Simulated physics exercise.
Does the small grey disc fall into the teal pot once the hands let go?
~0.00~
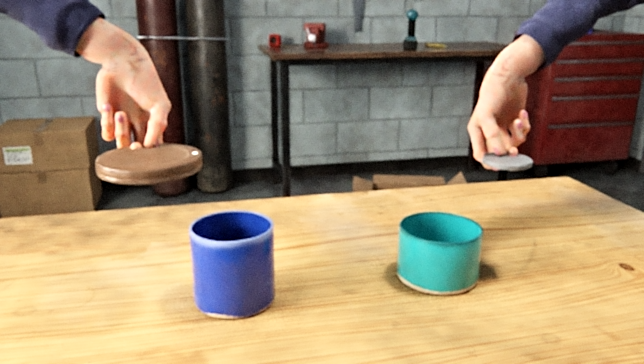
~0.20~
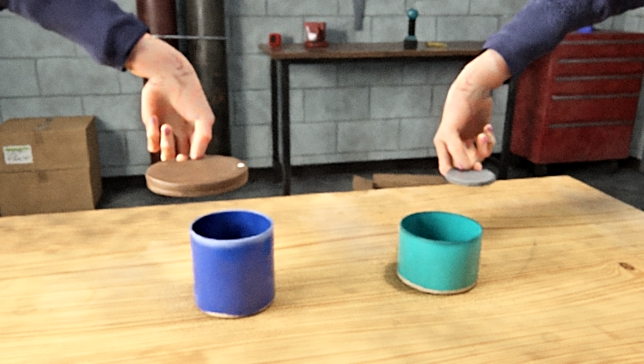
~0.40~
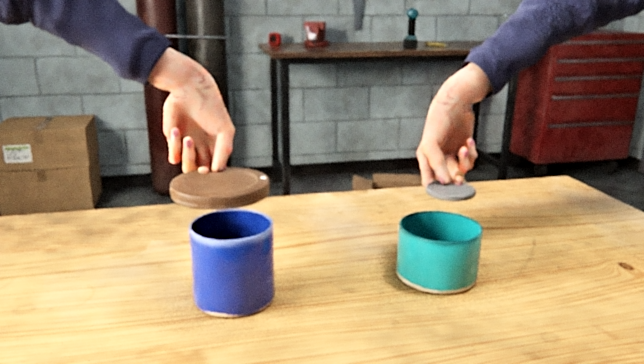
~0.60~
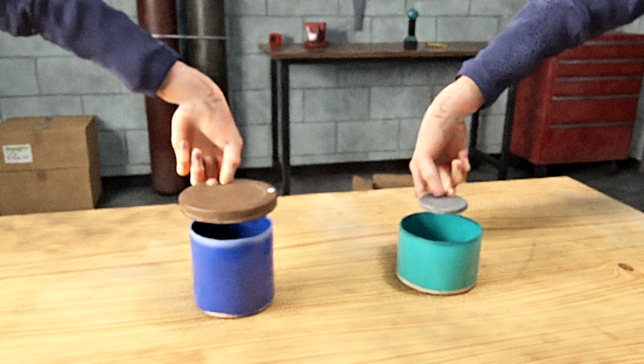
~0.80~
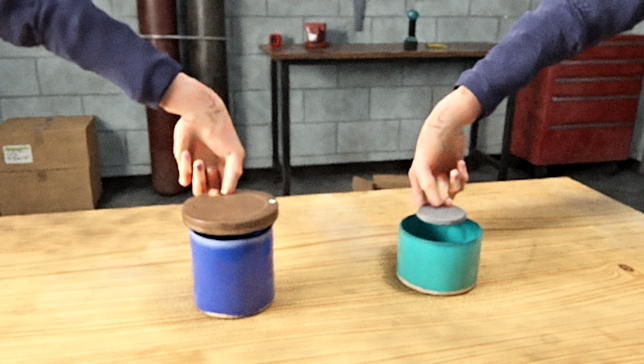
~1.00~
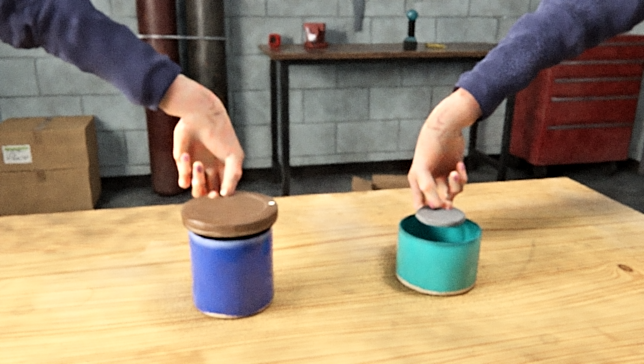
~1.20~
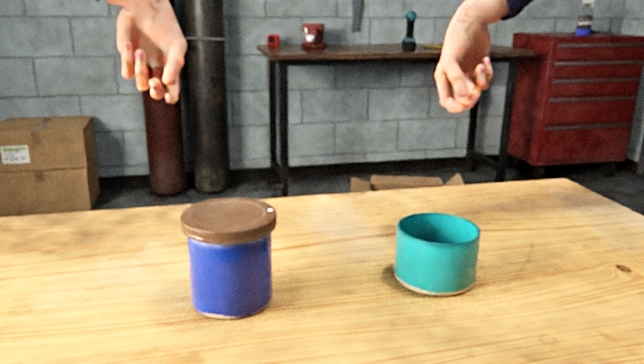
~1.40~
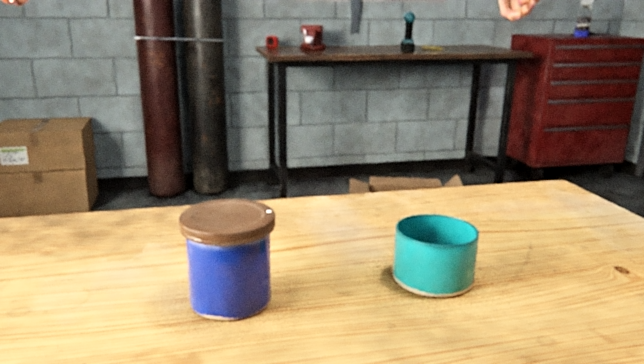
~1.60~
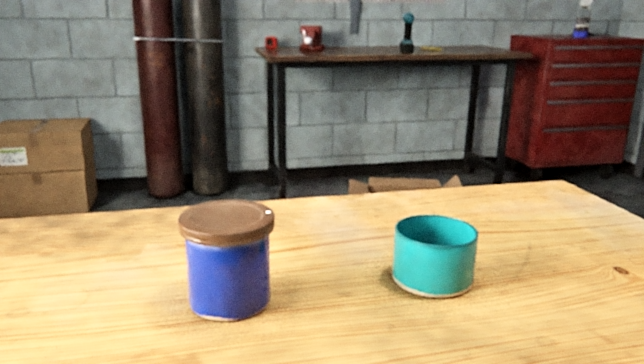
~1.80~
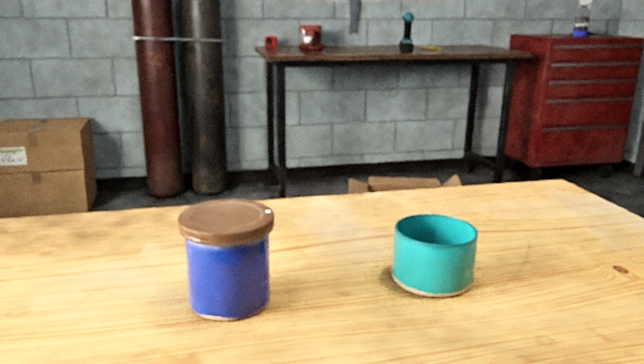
Yes, the grey disc drops inside the teal pot and leaves its mouth open. The brown lid stays on top of the blue pot and covers it.
